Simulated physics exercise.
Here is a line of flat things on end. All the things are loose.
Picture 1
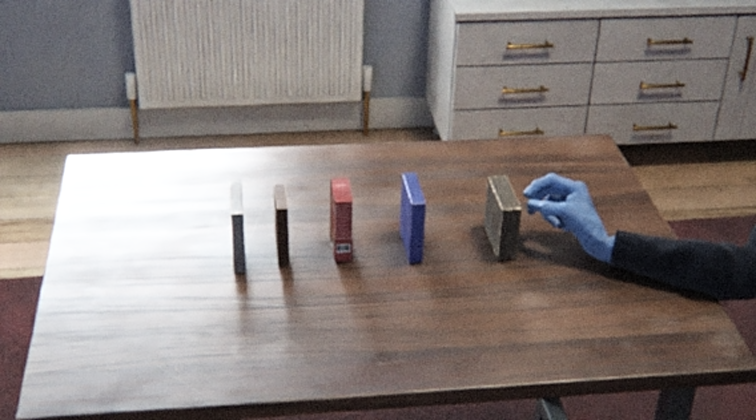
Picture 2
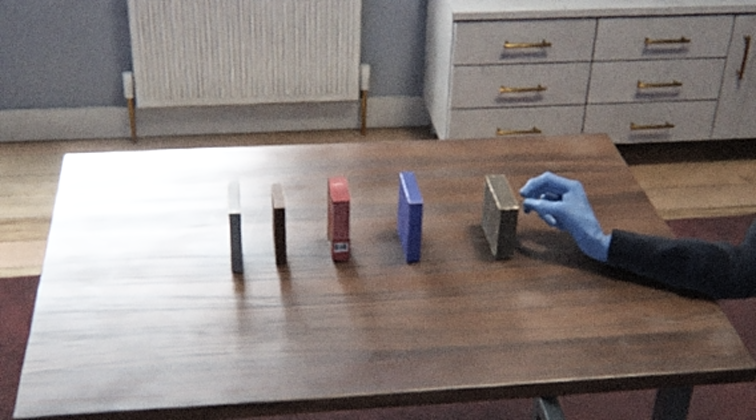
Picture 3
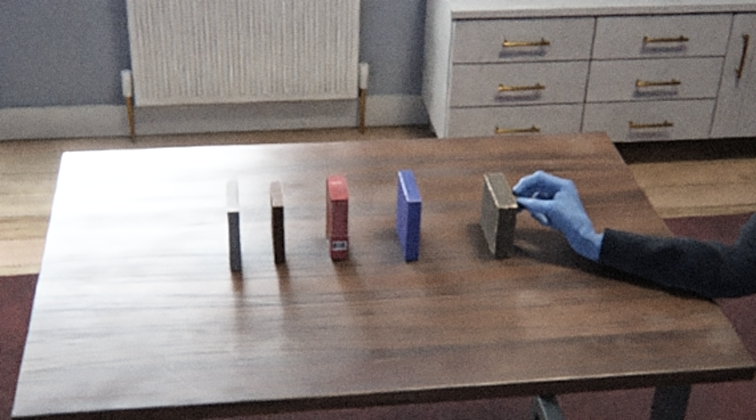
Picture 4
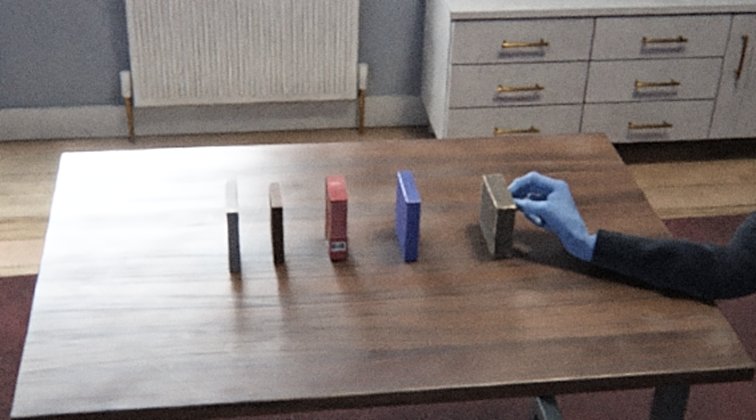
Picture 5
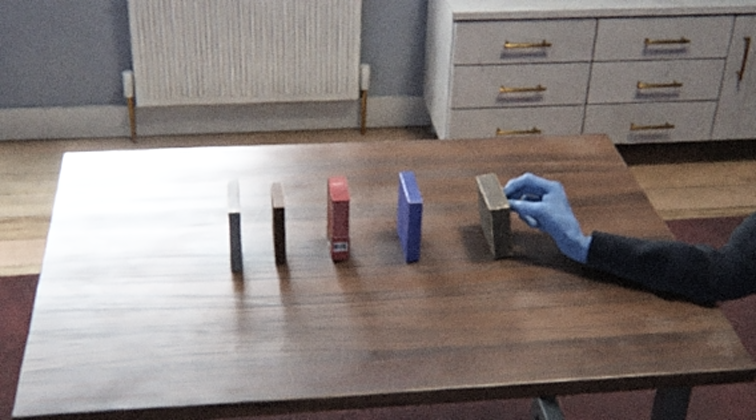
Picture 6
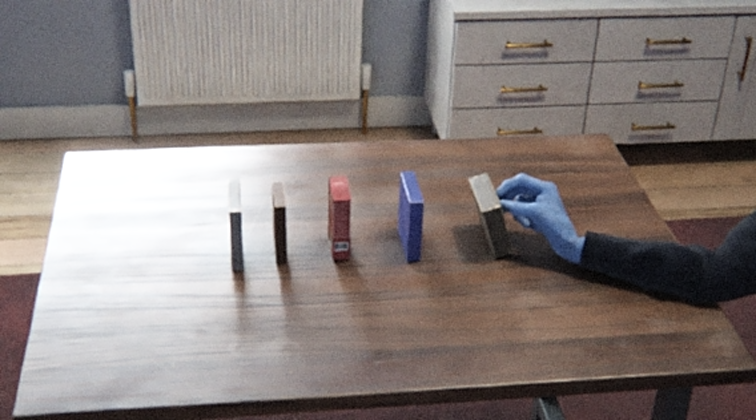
A blue-gloved hand reaches left and tilts the rightmost upright block toward a blue block.
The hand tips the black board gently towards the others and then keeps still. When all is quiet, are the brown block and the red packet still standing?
The brown block stays upright and the red packet stays upright.
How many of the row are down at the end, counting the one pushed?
In all, 1.
Then, 0.20 s past the last view, black board 56° over.
Then, 0.30 s past the last view, black board 90° over.
Finally, all 3 still in place. Final places as the last picture's camera would see them, brown block near (280, 223), red packet near (339, 219).
